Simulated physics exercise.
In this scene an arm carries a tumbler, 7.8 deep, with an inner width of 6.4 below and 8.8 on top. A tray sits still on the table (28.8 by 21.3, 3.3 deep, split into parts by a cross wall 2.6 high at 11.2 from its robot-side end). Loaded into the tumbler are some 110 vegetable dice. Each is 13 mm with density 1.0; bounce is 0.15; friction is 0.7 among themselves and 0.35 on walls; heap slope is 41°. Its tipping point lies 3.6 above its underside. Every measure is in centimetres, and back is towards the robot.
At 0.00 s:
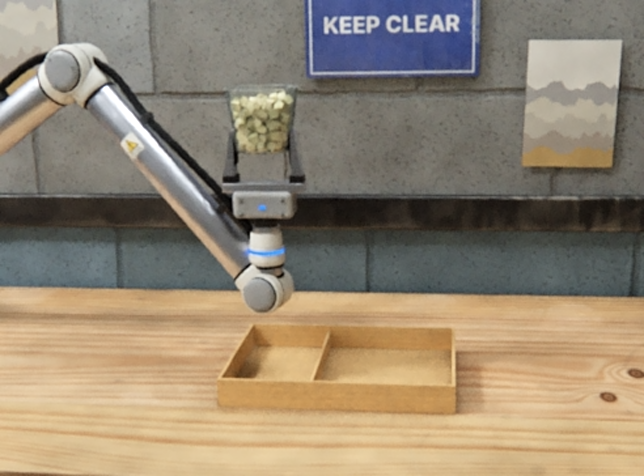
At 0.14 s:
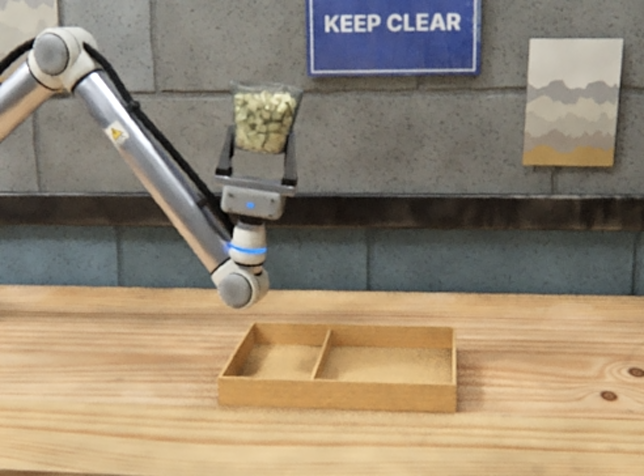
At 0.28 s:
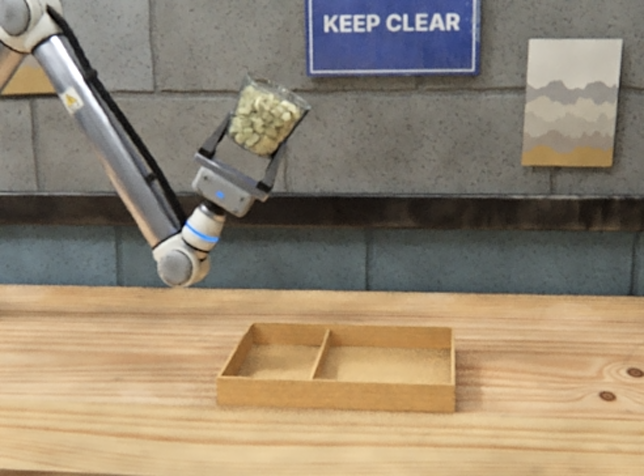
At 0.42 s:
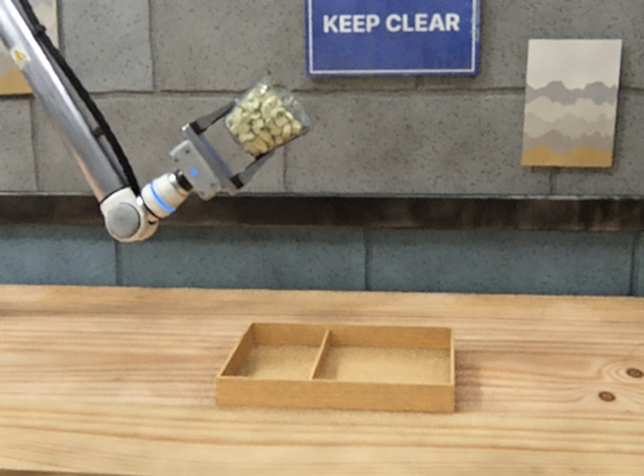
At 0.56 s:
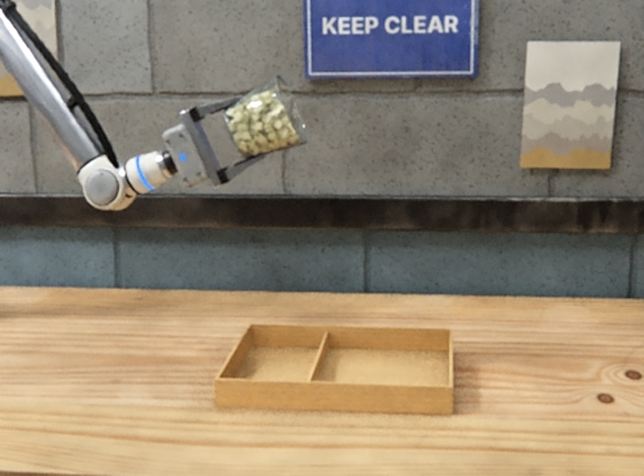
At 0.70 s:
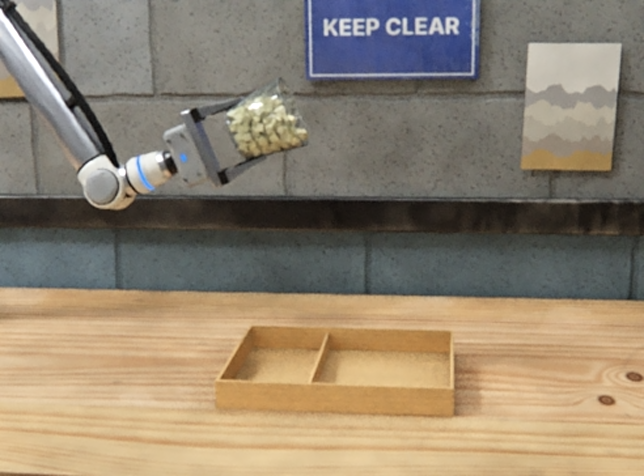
Robot arm tilting a clear tumbler of pale vegetable dice steadily to the right above a divided tray on a wooden table.
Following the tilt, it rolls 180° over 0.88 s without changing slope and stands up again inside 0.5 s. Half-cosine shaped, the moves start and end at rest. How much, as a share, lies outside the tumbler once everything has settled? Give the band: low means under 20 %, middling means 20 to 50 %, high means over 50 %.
Band: Low.
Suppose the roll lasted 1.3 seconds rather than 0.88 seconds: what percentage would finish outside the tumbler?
It would be near 5 per cent.
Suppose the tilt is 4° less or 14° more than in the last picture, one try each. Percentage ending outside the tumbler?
About 5 and 35 per cent.
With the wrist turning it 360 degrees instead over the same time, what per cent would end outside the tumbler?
It would come to around 10 per cent.
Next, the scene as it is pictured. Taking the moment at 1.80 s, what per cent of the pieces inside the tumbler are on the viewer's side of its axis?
Share noted: Close to 45 per cent.
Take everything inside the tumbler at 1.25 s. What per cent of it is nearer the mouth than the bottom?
Looks like around 50 per cent to me.
After 1.25 s, tipped 68°, highest piece 38 above the table; 111 in the tumbler, 1 in the far-side part.
After 1.80 s, tipped 40°, highest piece 37 above the table; 102 in the tumbler, 8 in the far-side part, 2 in flight or on a rim.
After 2.28 s, upright, highest piece 38 above the table; 102 in the tumbler, 10 in the far-side part.
After 2.98 s, upright, highest piece 38 above the table; 102 in the tumbler, 10 in the far-side part.
In the end, 102 in the tumbler, 10 in the far-side part. That is 9 % outside the tumbler.
